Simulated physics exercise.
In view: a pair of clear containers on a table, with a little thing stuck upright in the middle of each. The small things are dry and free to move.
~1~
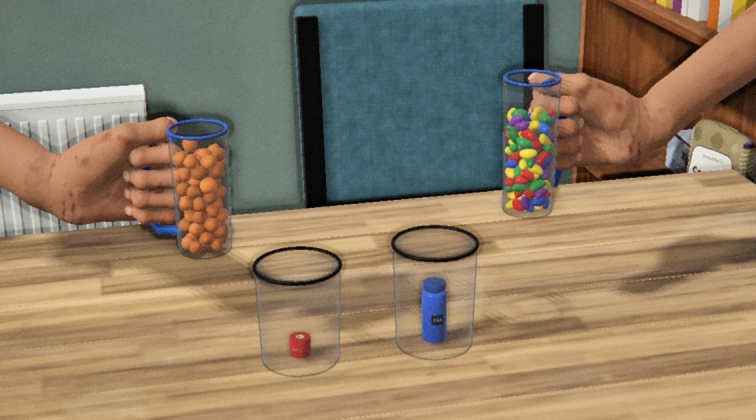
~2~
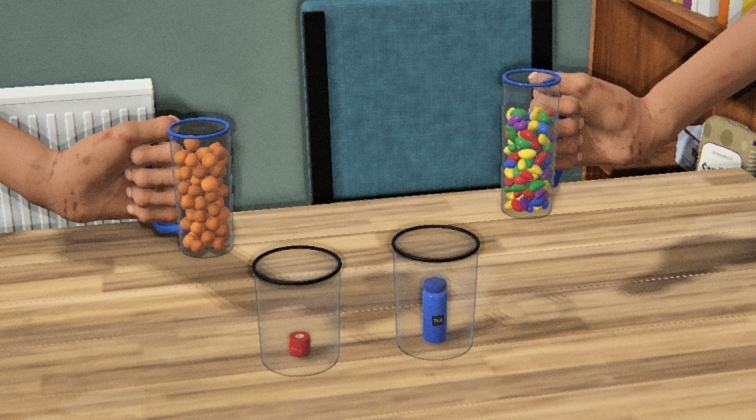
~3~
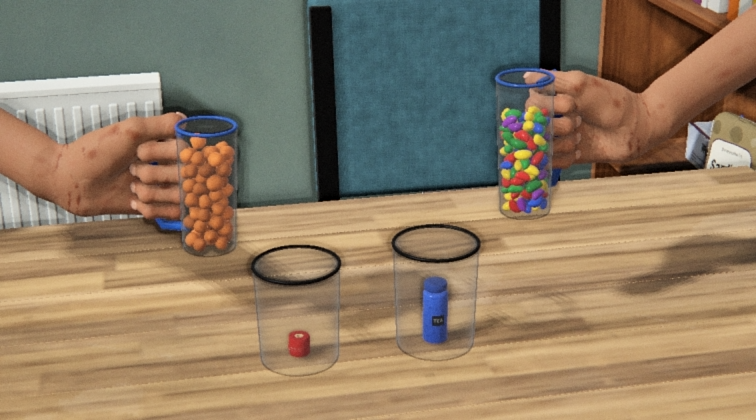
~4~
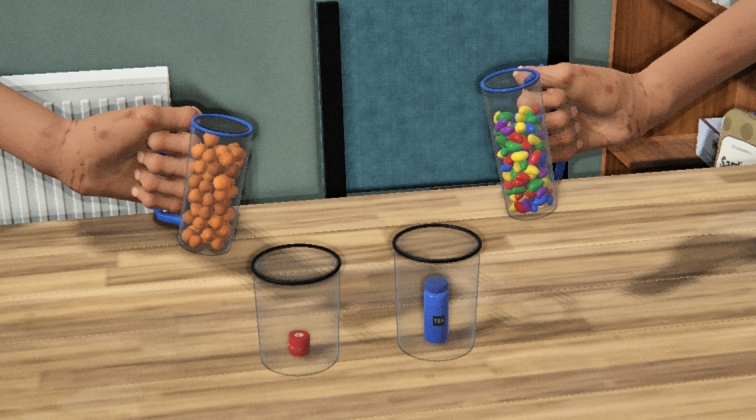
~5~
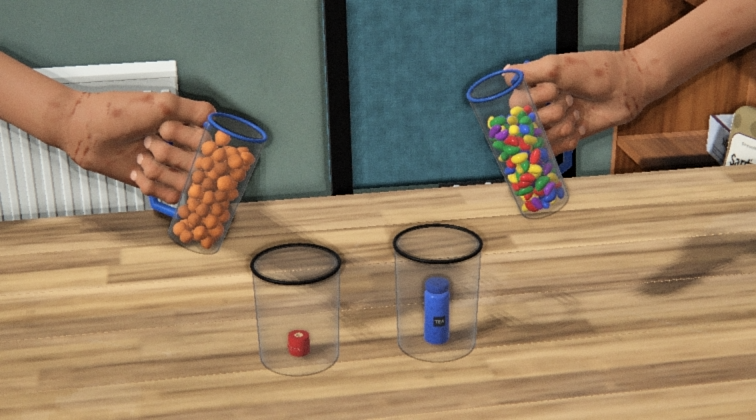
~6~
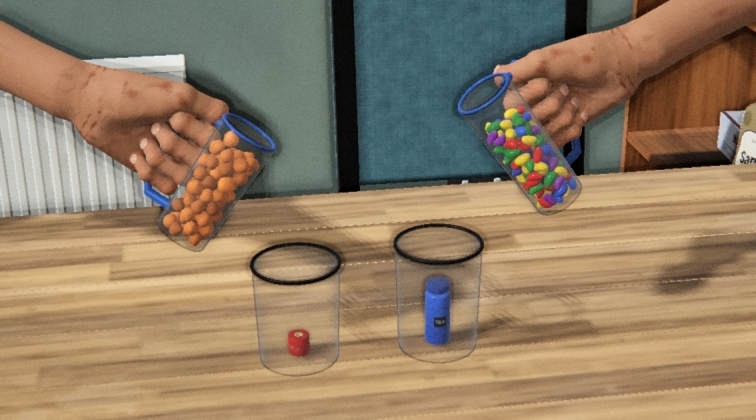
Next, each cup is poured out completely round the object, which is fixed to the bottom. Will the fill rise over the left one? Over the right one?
The left one is covered over; the right one remains in view above the fill.
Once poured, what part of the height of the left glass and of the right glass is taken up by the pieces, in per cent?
Near 45 on the left, 50 on the right.
Then, 0.36 s later than the last frame, left glass empty, all of its cupful still in the cup; right glass empty, all of its cupful still in the cup.
Then, 0.74 s later than the last frame, left glass nearly empty, nearly all of its cupful still in the cup; right glass empty, all of its cupful still in the cup.
Then, 1.20 s later than the last frame, left glass half full, none of its cupful still in the cup; right glass a third full, none of its cupful still in the cup.
When it is over, left glass half full (surface near (298, 311)), nothing beside it; right glass half full (surface near (438, 293)), nothing beside it; the left thing is covered; the right thing is still showing.
